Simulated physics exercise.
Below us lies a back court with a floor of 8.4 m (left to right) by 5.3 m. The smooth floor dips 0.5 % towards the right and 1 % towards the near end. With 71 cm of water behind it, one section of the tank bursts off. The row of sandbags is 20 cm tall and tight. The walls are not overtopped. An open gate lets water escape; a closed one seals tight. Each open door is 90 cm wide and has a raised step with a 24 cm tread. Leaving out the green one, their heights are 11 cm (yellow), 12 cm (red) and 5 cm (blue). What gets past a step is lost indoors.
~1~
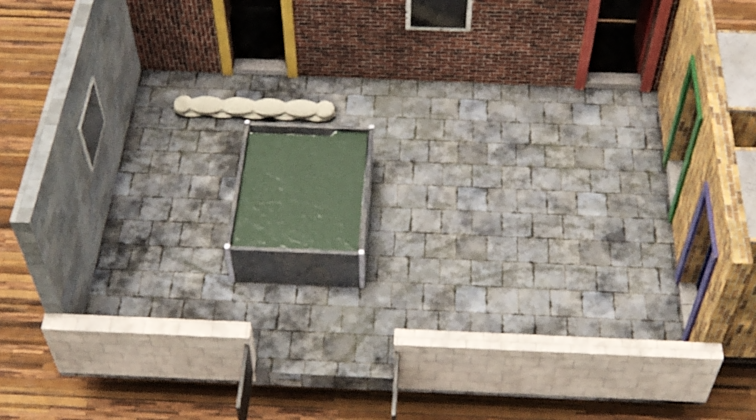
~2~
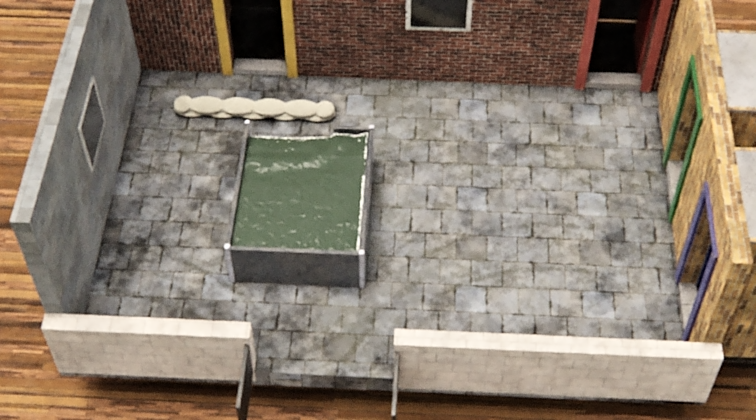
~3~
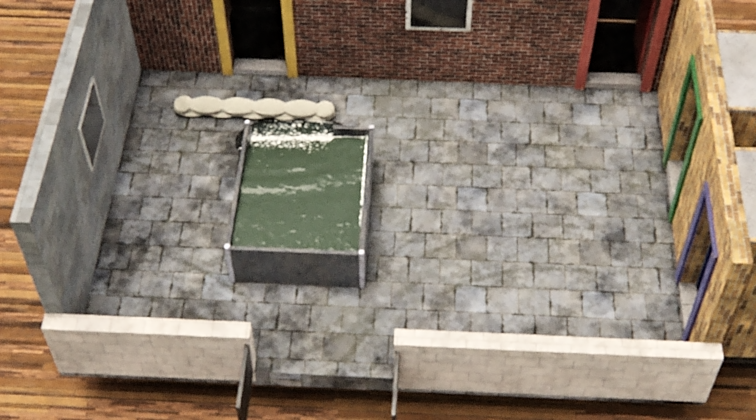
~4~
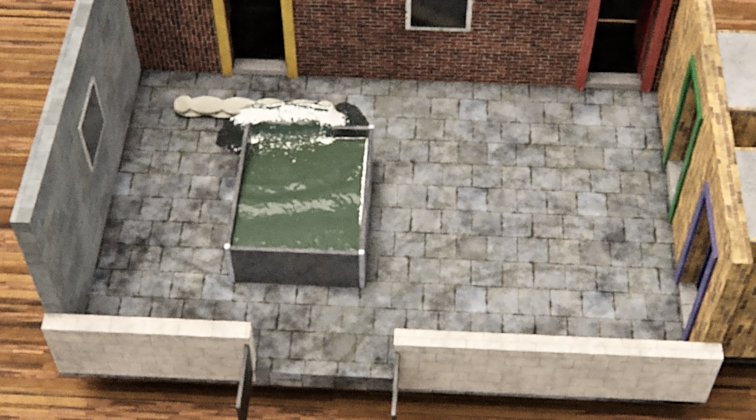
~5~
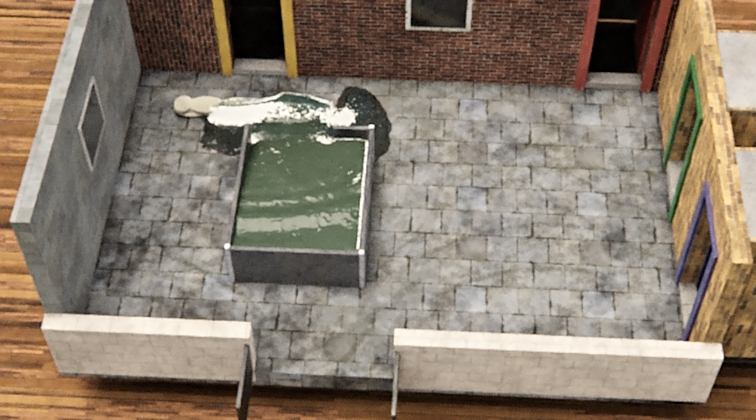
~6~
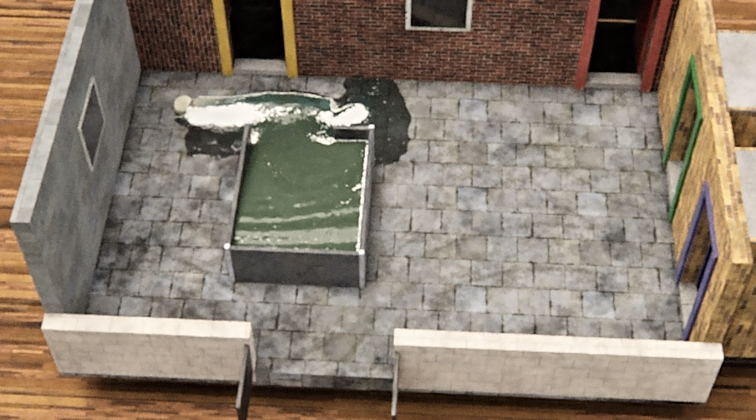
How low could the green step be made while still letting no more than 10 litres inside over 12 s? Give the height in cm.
Some 11 cm above the ground.
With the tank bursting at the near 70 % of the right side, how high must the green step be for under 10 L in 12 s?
About 20 cm.
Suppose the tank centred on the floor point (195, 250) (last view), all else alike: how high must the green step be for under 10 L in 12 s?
Some 15 cm.
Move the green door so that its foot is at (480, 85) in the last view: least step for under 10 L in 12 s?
Roughly 5.5 cm.
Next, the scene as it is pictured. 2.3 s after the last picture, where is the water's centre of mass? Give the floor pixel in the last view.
Around (304, 169).
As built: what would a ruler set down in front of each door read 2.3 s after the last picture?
In cm: Yellow 13, red 4, blue 0, green 0.
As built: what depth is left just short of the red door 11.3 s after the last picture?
Some 6.0 cm.
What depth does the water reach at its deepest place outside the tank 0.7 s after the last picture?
About 48 cm.
Then, 0.7 s after the last picture water covers 20 % of the floor, deepest (48 cm) near (289, 129); it has not reached the green door.
Then, 2.3 s after the last picture water covers 50 % of the floor, deepest (29 cm) near (289, 129); it has not reached the green door.
Then, 11.3 s after the last picture water covers 95 % of the floor, deepest (14 cm) near (668, 376); 11 cm at the green door, 0 litres in over its 20 cm step.
At the green door as built, the water peaked near 15 cm, 3.7 s after the last picture.
With a step of 10 cm, 18 litres would have come in within the 12 s; with 13.5 cm, 3 litres. So under 10 litres takes about 11 cm.
